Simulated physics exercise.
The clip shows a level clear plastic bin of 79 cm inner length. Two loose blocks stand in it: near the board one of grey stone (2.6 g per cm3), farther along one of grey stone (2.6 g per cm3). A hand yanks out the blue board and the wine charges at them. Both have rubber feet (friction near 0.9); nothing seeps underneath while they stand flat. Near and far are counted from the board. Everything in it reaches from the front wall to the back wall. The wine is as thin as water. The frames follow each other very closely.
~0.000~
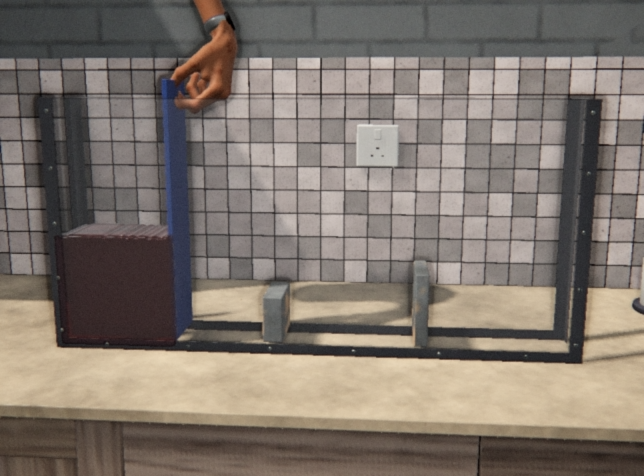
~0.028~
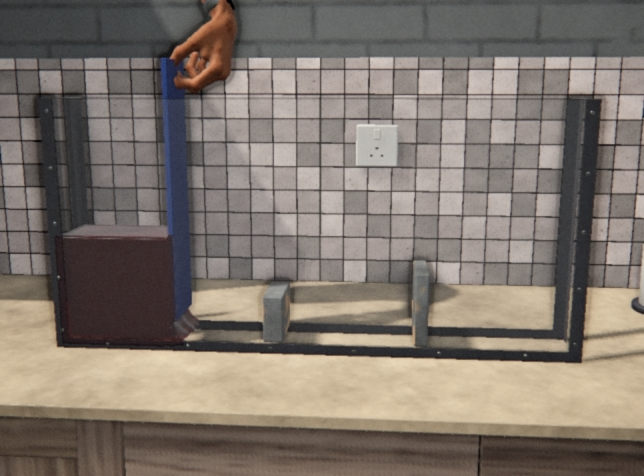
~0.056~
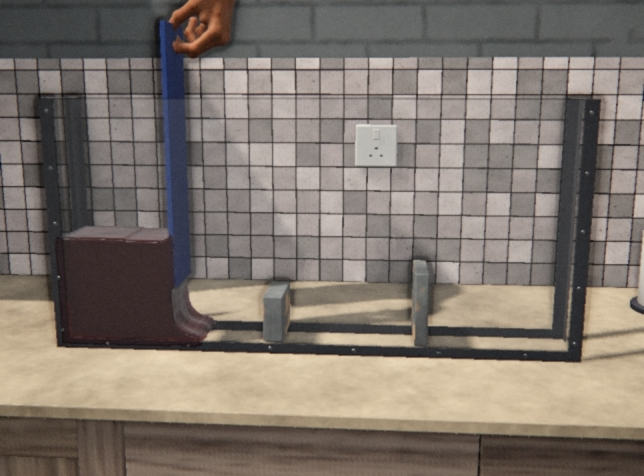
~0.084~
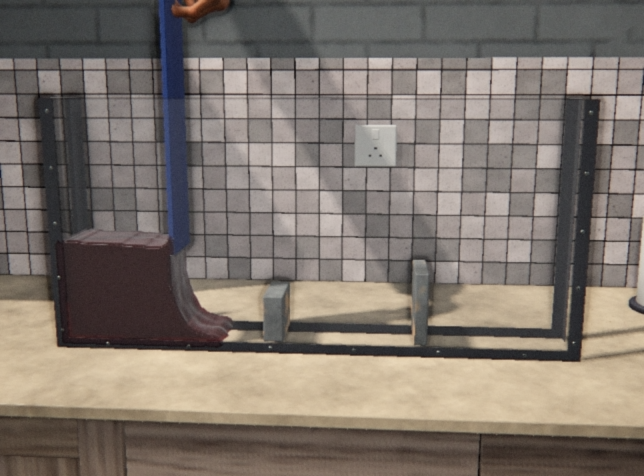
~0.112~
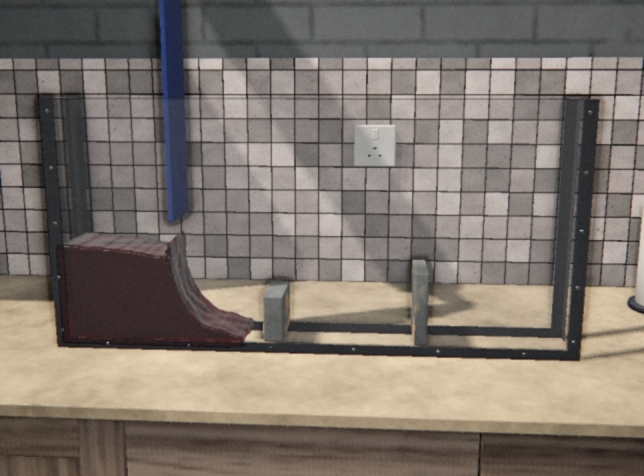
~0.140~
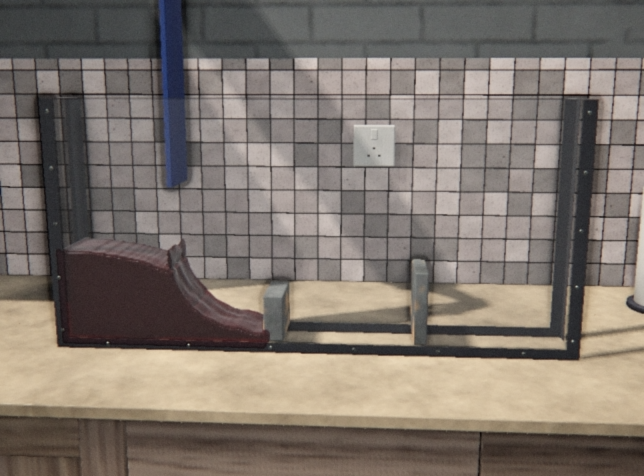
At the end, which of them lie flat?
Near one goes over; far one falls.
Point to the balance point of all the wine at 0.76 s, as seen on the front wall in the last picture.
At about (289, 321).
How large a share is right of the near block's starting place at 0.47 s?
Near 38 in a hundred.
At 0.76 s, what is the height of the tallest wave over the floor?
About 15.0 cm.
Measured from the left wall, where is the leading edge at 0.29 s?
Roughly 38 cm out.
Then, 0.29 s in, the front has run 37 cm from the left wall, the near block leans 32° and the far block is upright.
Then, 0.47 s in, the near block lies flat and the far block is upright.
Then, 0.76 s in, the near block lies flat and the far block lies flat.
Finally, the near block lies flat and the far block lies flat; 26 per cent of the wine is past where the far block first stood.
